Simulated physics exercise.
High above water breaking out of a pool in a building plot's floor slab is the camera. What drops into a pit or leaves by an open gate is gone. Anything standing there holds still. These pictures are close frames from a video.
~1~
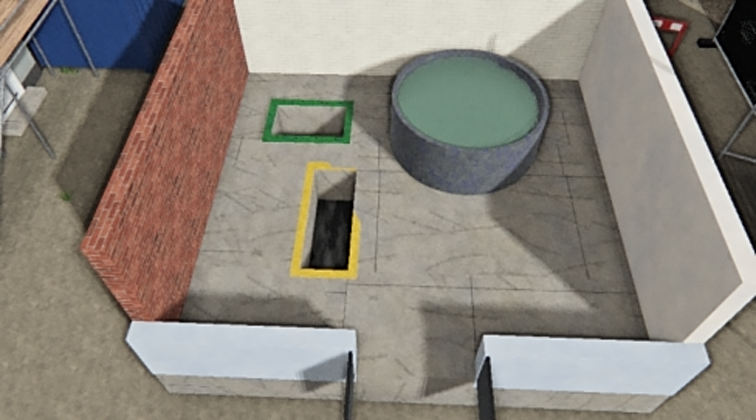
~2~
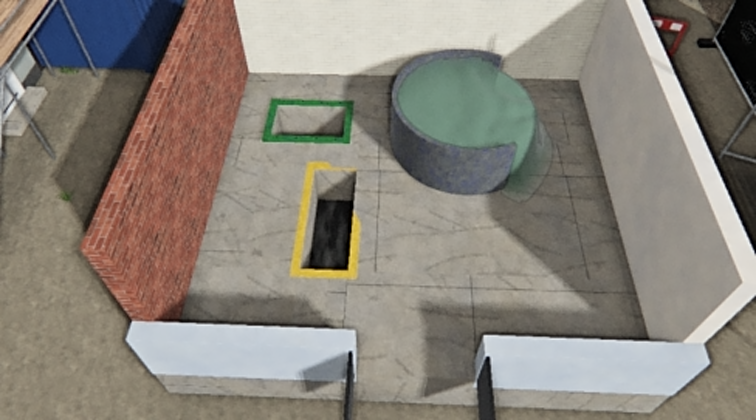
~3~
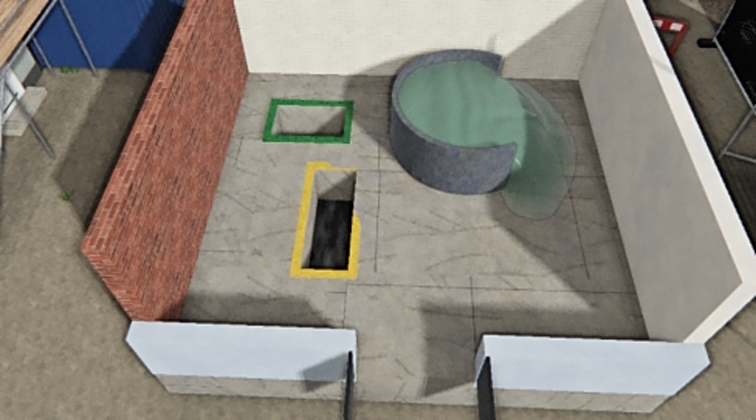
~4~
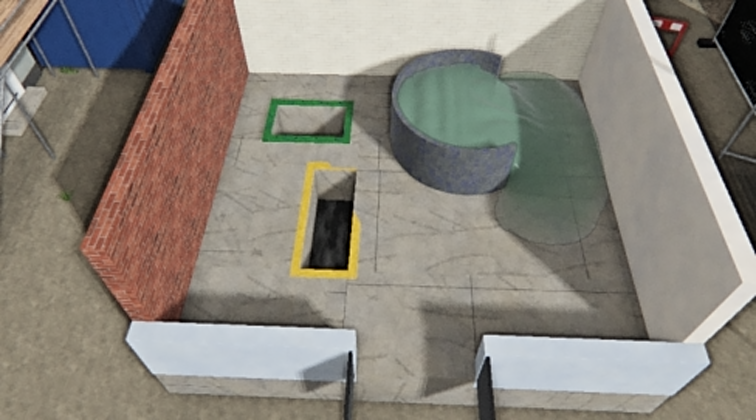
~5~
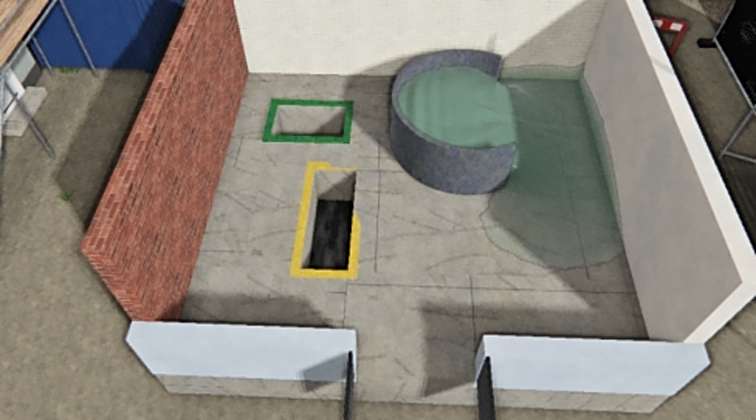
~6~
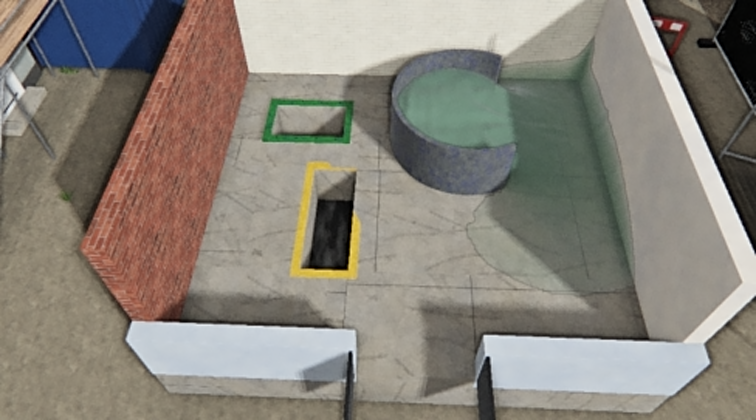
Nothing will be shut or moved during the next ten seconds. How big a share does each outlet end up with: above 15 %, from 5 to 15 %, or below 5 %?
The result: The gate gets from 5 to 15 %; the green pit gets from 5 to 15 %; the yellow pit gets above 15 %.
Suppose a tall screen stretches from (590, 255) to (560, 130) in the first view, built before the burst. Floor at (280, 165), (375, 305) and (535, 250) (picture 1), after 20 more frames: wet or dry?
Taken in turn, the three points are unsoaked, soaked and soaked.
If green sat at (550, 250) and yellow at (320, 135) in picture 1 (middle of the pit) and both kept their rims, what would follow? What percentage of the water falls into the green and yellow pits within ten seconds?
In per cent: Green 40, yellow 12.
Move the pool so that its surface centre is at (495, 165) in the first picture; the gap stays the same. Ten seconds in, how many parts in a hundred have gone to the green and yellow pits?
Result in per cent: Green pit 12, yellow pit 35.
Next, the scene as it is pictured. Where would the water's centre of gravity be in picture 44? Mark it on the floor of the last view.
It's close to (442, 197).
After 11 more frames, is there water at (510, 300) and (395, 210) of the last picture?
Readings, in sequence: Waterlogged then unreached.
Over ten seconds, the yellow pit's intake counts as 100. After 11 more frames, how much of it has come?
About 0 %.
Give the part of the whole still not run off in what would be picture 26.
My estimate is some 96 percent.
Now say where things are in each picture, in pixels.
The first frame shows the round tank at (469, 100) is whole and still.
In the second frame, the front is at (514, 197), out from the gap at (534, 130).
In the third frame, the front is at (524, 213), out from the gap at (534, 131).
In the fourth frame, water pours out at (533, 134) and has run to (561, 239).
In the fifth frame, water pours out at (533, 135) and has run to (566, 264).
In the sixth frame, water pours out at (532, 135) and has run to (634, 284).
A moment on, water covers 30 % of the floor; the gate 0 %, the green pit 0 %, the yellow pit 0 %.
Next, water covers 40 % of the floor; the gate 0 %, the green pit 0 %, the yellow pit 0 %.
Then, water covers 75 % of the floor; the gate 2 %, the green pit 2 %, the yellow pit 1 %.
Later, water covers 90 % of the floor; the gate 6 %, the green pit 4 %, the yellow pit 8 %.
In the end, water covers 100 % of the floor; the gate 10 %, the green pit 7 %, the yellow pit 23 %.
